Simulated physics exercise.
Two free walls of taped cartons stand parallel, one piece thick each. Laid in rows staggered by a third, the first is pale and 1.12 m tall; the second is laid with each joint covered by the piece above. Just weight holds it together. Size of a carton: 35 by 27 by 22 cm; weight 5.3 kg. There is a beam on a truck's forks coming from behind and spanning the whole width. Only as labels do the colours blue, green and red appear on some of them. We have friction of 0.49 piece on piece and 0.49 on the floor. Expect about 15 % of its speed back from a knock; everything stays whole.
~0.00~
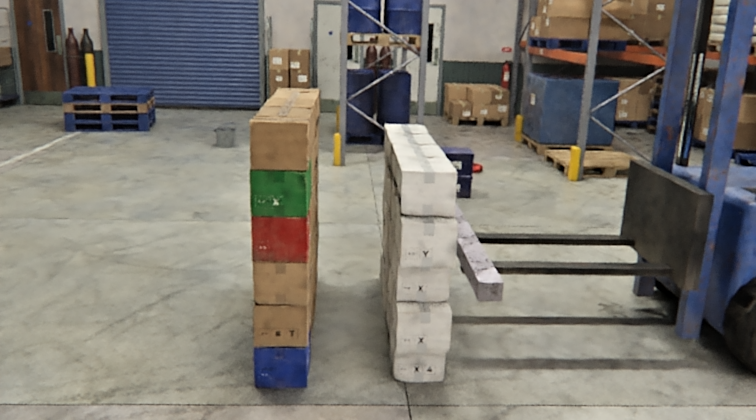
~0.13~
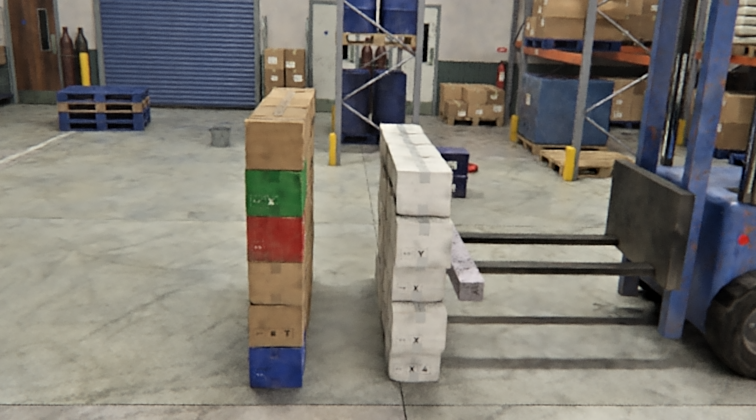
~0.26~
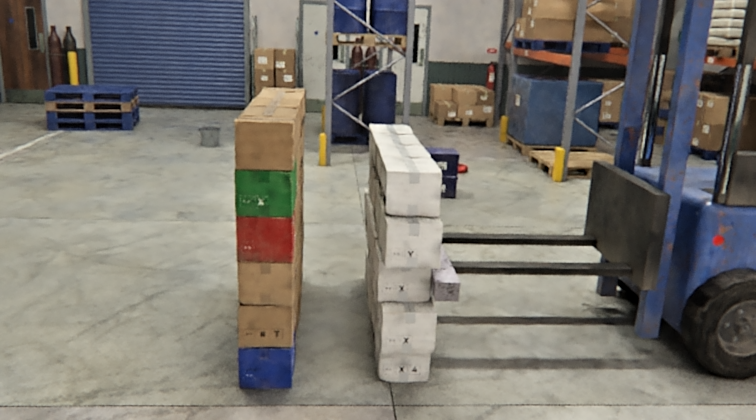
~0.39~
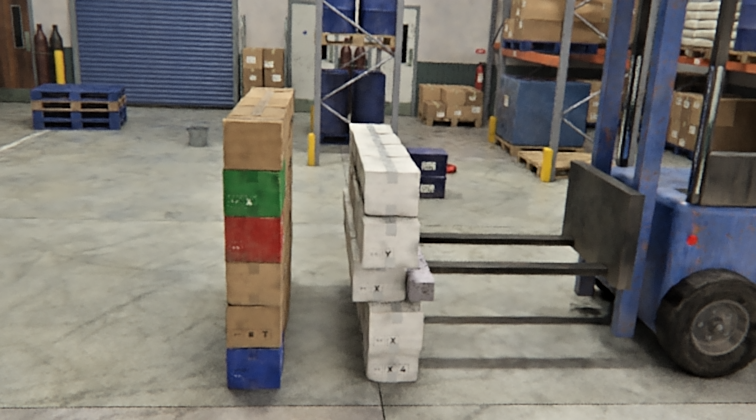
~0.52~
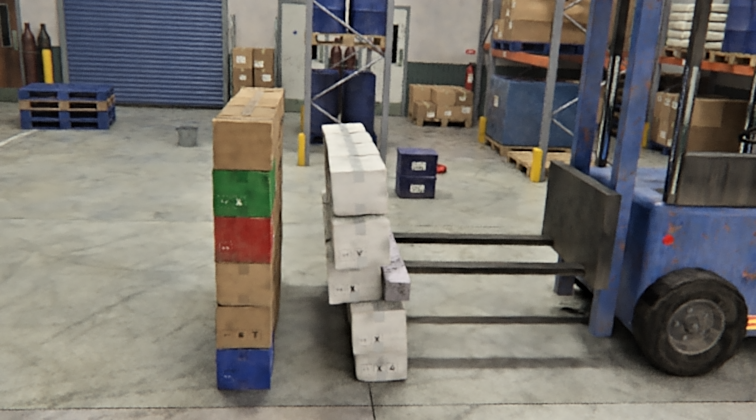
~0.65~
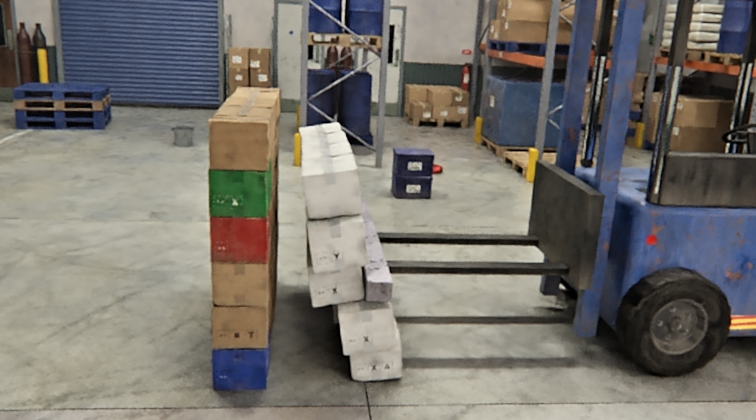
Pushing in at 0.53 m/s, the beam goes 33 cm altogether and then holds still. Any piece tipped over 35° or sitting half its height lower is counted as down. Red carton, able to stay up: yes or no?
No.
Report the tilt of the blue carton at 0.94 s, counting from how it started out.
Measured against how it began, the tilt is near 0 degrees.
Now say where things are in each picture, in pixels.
In the first frame (we follow the side turned to the camera; the camera pans a little), beam (489, 292) 12 cm from the wall; red carton (280, 240); blue carton (281, 368); green carton (278, 194); no other piece has moved.
The second frame shows beam (470, 292) 48 mm from the wall; red carton (275, 240).
The third frame shows beam (445, 292) 21 mm in; red carton (265, 240).
The fourth frame shows beam (420, 292) 9 cm in; red carton (253, 240).
The fifth frame shows beam (396, 292) 16 cm in; red carton (243, 241); no other piece has moved.
The sixth frame shows beam (378, 292) 23 cm in; red carton (239, 241); green carton (238, 194); blue carton (239, 370); no other piece has moved.
Around 0.94 s, 0 of the pale wall down; none of the 27 cartons of the second wall down, 16 disturbed; red carton displaced 24 mm; green carton displaced 52 mm.
Around 1.64 s, 13 of the pale wall down; none of the 27 cartons of the second wall down, 24 disturbed; red carton tipped 19°; green carton tipped 19°.
Around 1.98 s, 14 of the pale wall down; 24 of the 27 cartons of the second wall down; red carton tipped 50°, 19 cm lower; green carton tipped 50°, 28 cm lower.
Around 2.30 s, 14 of the pale wall down; 24 of the 27 cartons of the second wall down; red carton on its side; green carton on its side.
Finally (3.3 s), 14 of the pale wall down; 24 of the 27 cartons of the second wall down; red carton on its side; green carton upside down; blue carton unmoved.
